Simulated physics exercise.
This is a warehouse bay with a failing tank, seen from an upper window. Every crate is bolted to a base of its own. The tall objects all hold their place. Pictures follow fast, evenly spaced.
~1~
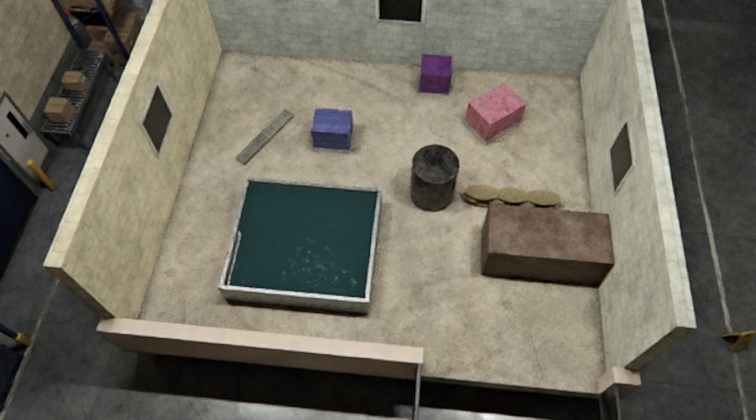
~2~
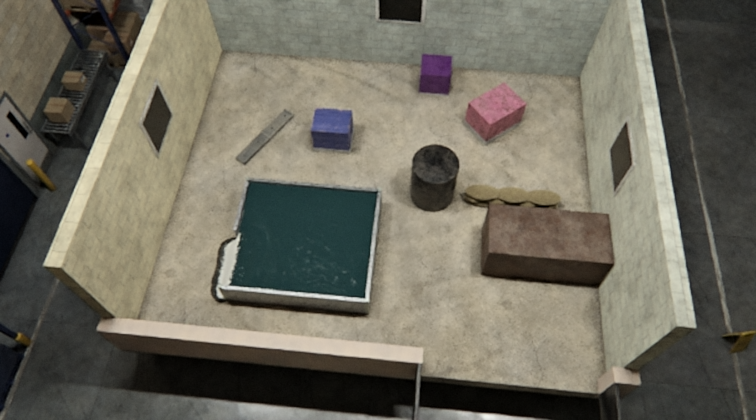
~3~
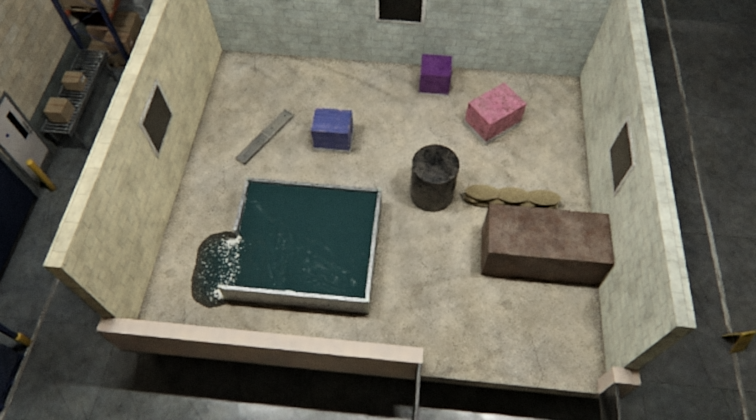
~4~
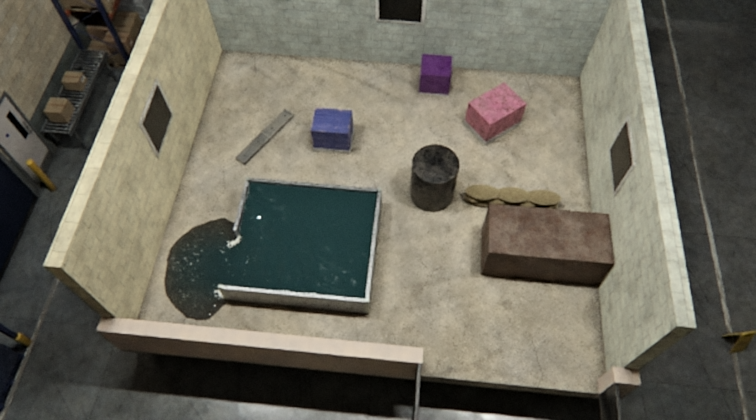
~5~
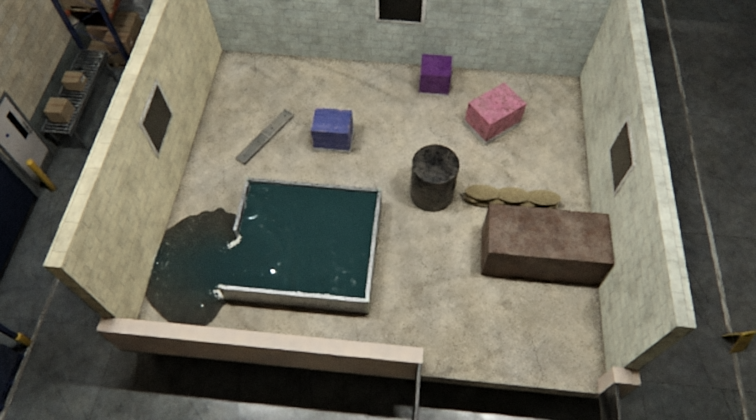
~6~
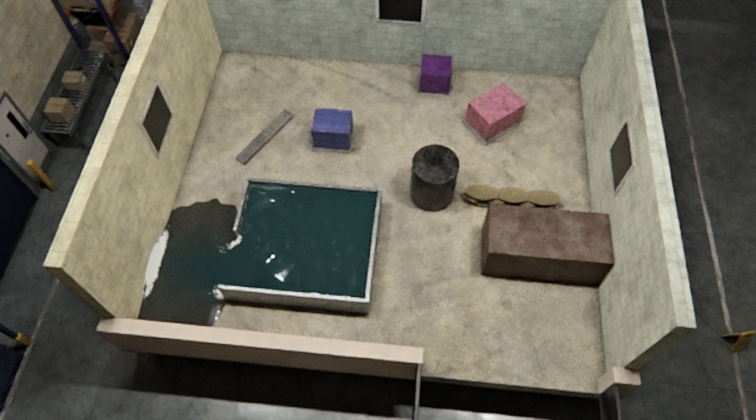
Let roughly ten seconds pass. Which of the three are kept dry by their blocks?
The pink crate remains dry; the purple crate ends up wet; the blue crate remains dry.
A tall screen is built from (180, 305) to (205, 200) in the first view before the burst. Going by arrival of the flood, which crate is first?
Looks like the crate marked blue.
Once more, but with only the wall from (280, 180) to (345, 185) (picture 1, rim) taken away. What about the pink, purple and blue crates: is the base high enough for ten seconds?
Pink: Flooded; purple: Flooded; blue: Flooded.
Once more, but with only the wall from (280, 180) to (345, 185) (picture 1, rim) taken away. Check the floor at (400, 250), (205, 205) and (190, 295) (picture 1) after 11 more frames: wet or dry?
The first comes out untouched, the second untouched, the third untouched.
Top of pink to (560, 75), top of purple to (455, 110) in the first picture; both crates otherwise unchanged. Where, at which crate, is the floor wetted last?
That would be the one in pink.
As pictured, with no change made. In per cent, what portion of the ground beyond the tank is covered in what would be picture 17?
Close to 15 in a hundred, I think.
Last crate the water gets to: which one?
That's the crate marked pink.
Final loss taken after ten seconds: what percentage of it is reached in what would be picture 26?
About 0 per cent.
A moment on, water covers 10 % of the floor; the pink crate not reached, the purple crate not reached, the blue crate not reached.
Next, water covers 15 % of the floor; the pink crate not reached, the purple crate not reached, the blue crate not reached.
Then, water covers 30 % of the floor; the pink crate not reached, the purple crate not reached, the blue crate water round its plinth.
Later, water covers 55 % of the floor; the pink crate not reached, the purple crate water round its plinth, the blue crate water round its plinth.
In the end, water covers 75 % of the floor; the pink crate stayed above the water, the purple crate was topped, the blue crate stayed above the water.
